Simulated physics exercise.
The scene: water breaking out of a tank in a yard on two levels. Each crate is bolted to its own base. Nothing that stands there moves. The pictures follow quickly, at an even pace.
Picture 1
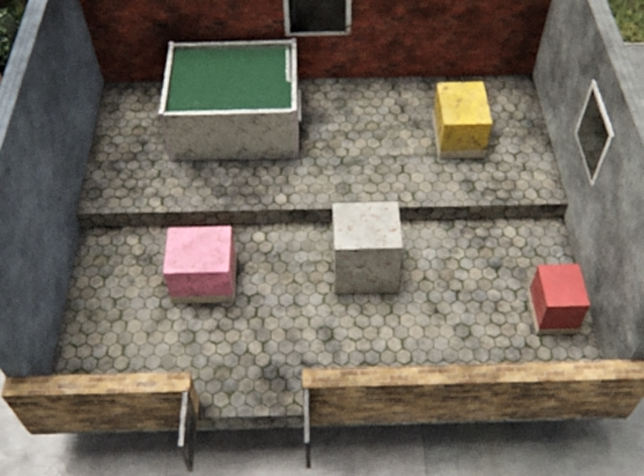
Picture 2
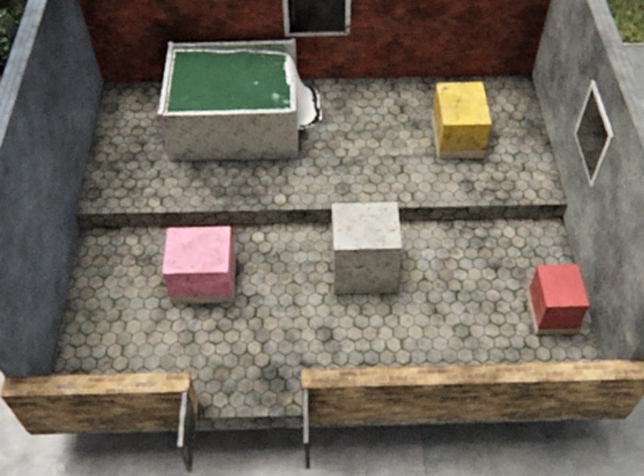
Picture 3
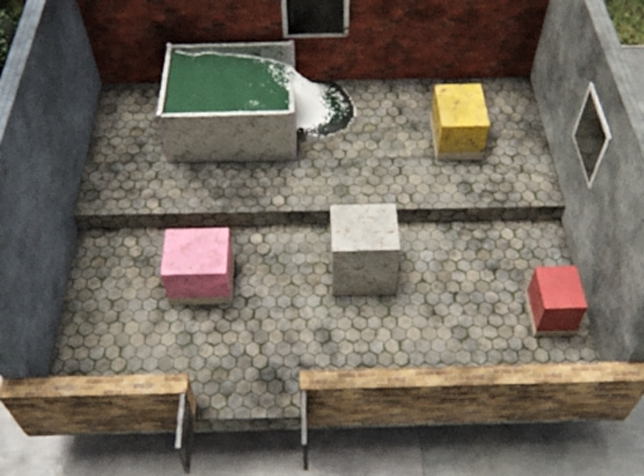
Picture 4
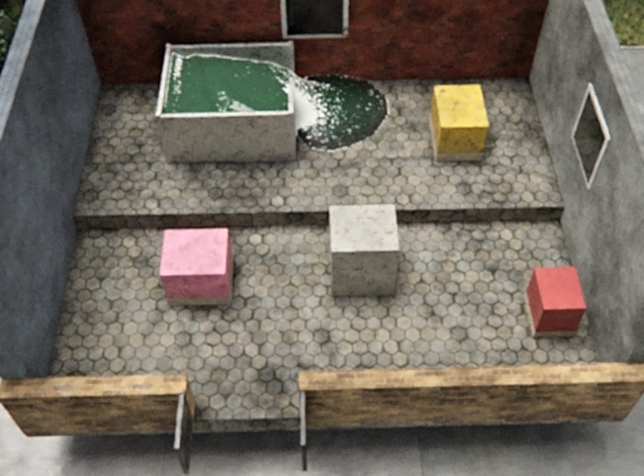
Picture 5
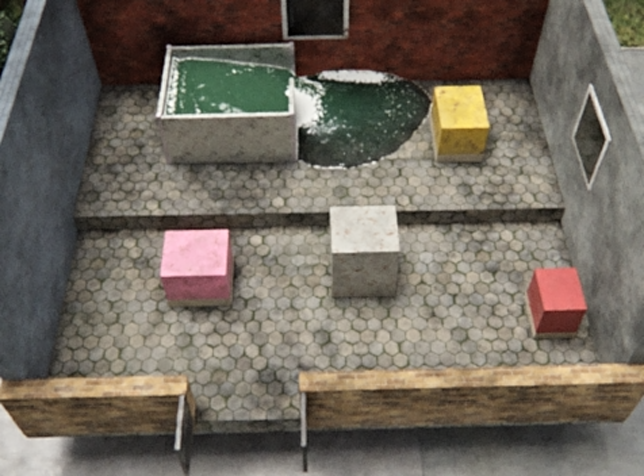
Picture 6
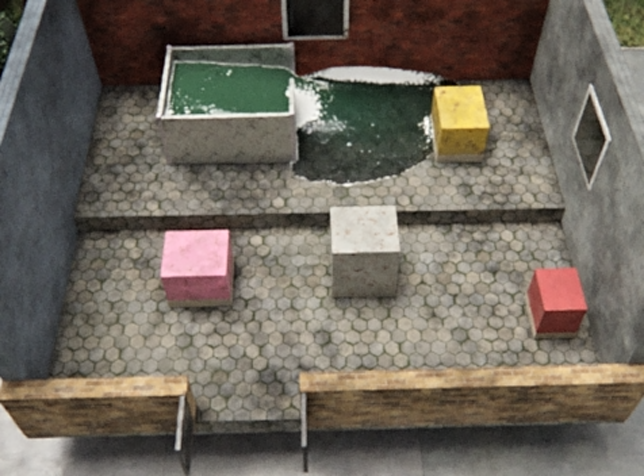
In a walled, paved yard on two levels, an open tank of green water stands whole and still among coloured blocks. Water then breaks from its right side, foaming white, and spreads across the upper level in a widening dark green pool that reaches the yellow block.
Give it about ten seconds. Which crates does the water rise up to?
In the end: The yellow crate gets wet; the pink crate stays dry; the red crate gets wet.
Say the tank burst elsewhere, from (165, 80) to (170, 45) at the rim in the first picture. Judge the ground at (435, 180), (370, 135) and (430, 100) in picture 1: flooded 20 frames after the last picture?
In that order: Dry, not flooded, awash.
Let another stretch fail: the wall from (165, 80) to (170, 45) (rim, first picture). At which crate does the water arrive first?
It is the crate marked pink.
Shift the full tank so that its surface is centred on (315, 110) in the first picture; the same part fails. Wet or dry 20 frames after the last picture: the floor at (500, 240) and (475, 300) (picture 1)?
One after the other: Flooded, covered.
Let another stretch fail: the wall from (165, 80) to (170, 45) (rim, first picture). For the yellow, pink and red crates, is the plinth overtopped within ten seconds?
Then: The yellow one escapes it, the pink one ends up wet, the red one is topped.
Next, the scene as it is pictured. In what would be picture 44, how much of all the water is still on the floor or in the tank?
Close to 100 %.
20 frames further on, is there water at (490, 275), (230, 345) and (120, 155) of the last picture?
In that order: Covered, dry, clear.
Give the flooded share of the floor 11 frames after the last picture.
Roughly 35 per cent.
A moment on, water covers 20 % of the floor; the yellow crate water round its plinth, the pink crate not reached, the red crate not reached.
Next, water covers 35 % of the floor; the yellow crate water round its plinth, the pink crate not reached, the red crate water round its plinth.
Then, water covers 45 % of the floor; the yellow crate water round its plinth, the pink crate not reached, the red crate water round its plinth.
Later, water covers 70 % of the floor; the yellow crate water round its plinth, the pink crate water round its plinth, the red crate water round its plinth.
In the end, water covers 80 % of the floor; the yellow crate was topped, the pink crate stayed above the water, the red crate was topped.
